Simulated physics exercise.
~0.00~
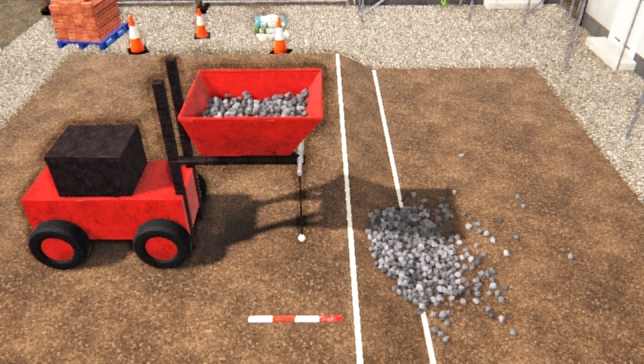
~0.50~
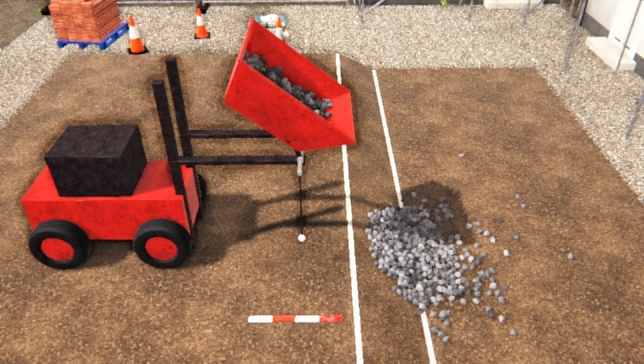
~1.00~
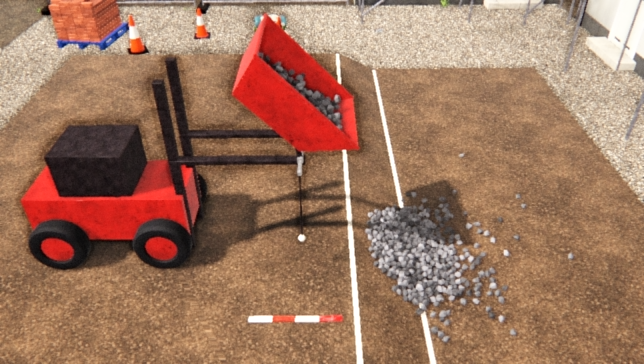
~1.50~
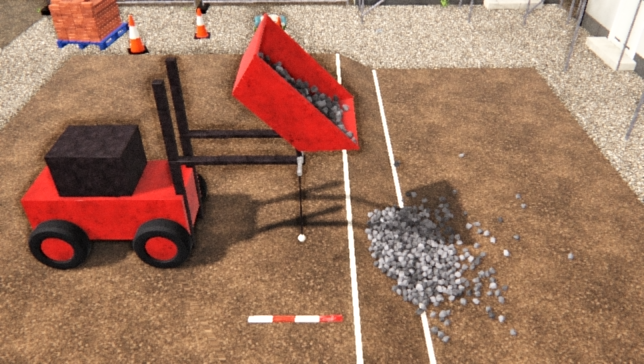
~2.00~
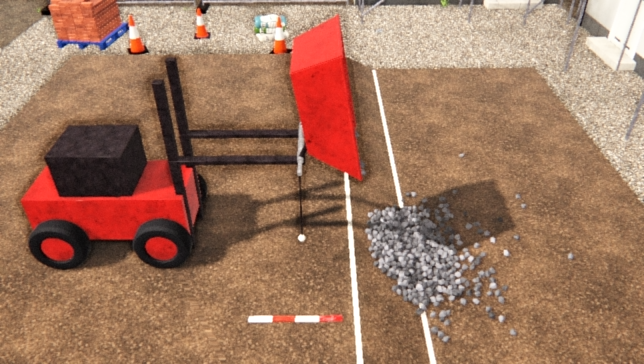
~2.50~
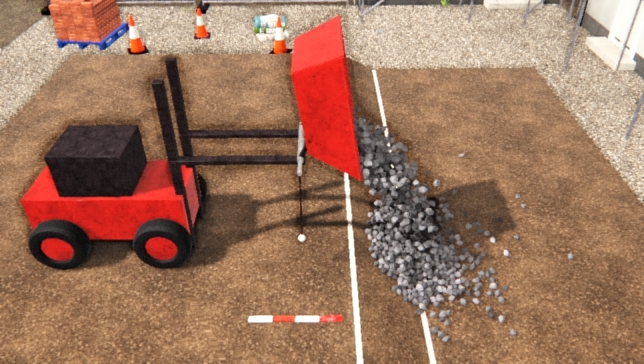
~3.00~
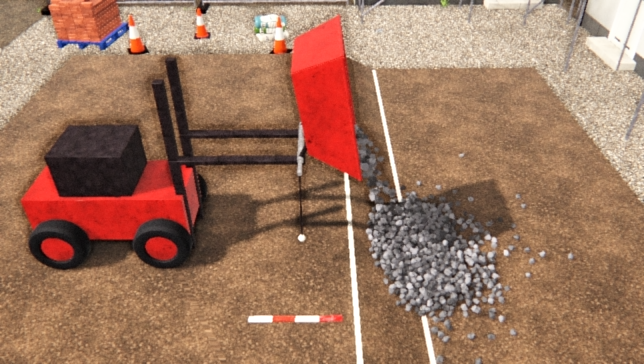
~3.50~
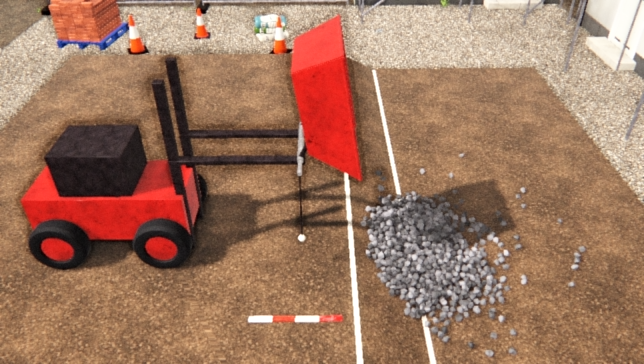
A red skip on a small forklift tipped partway to the right and paused with its grey stones still inside, then tipped steeply and poured them onto the loose pile below, leaving a bigger, wider heap across the white line.
